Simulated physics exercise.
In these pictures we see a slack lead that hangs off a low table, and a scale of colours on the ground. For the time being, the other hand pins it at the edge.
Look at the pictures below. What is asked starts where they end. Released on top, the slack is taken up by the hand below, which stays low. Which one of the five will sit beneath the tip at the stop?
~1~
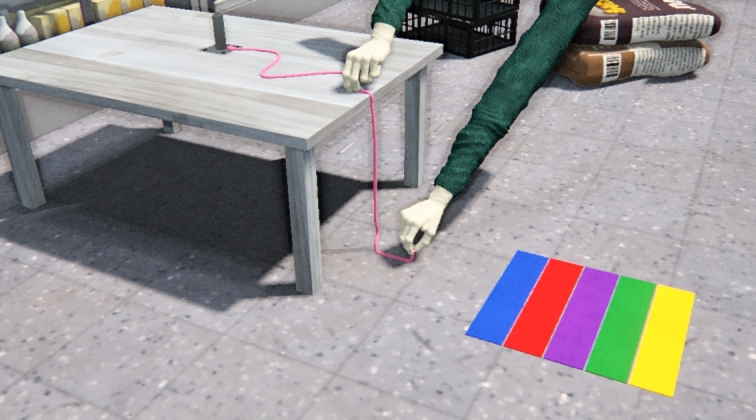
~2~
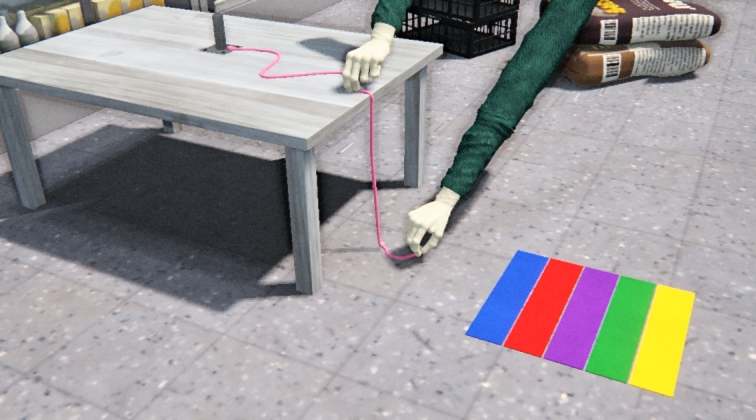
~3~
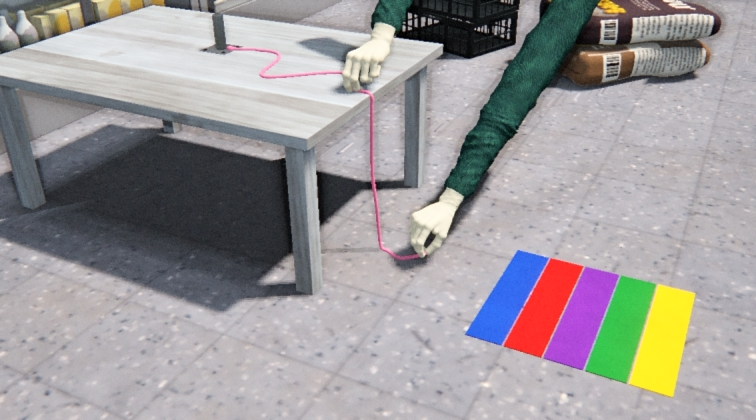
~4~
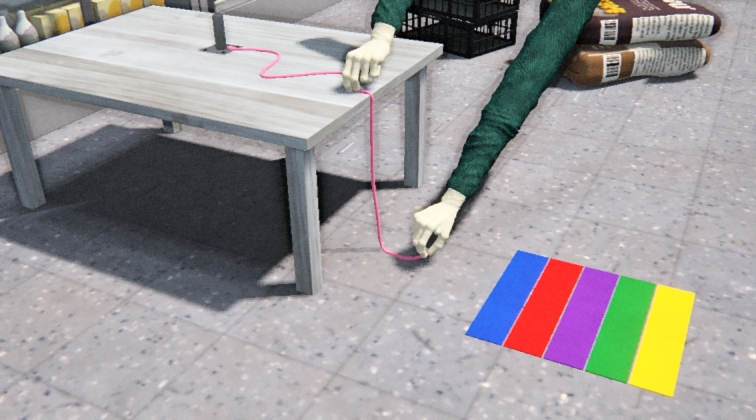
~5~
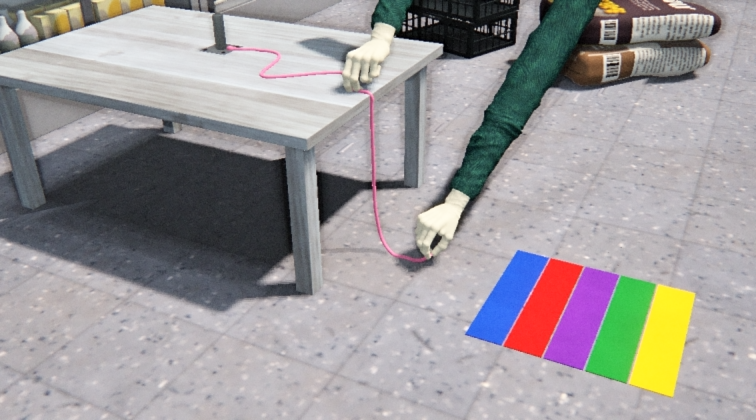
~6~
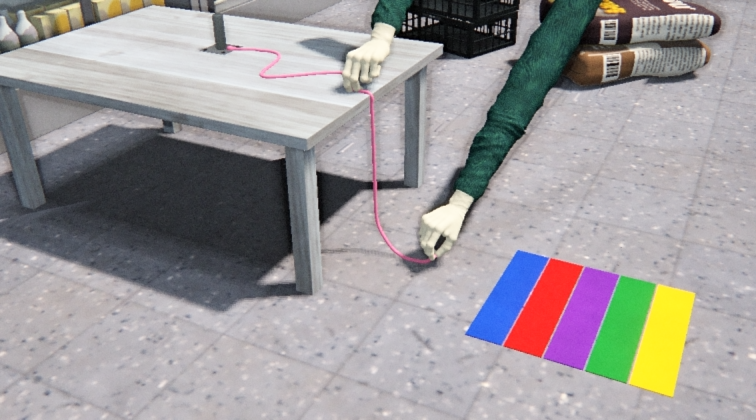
The green strip will.
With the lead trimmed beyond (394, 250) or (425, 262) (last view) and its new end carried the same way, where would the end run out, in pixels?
In that order: (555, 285) and (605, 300).
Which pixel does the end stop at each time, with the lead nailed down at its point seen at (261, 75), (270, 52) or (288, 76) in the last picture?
Estimated spots in sequence: (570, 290), (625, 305), (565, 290).
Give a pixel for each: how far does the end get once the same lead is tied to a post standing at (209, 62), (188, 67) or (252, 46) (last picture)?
First (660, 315), then (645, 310), then (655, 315).
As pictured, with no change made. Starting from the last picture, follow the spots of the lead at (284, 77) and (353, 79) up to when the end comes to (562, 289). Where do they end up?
About (336, 79), and the other about (383, 122).
Soon after, end near (563, 289); over red.
Then, end near (606, 301); over purple.
At full stretch, end near (632, 307); over green. The end stops over the green strip.
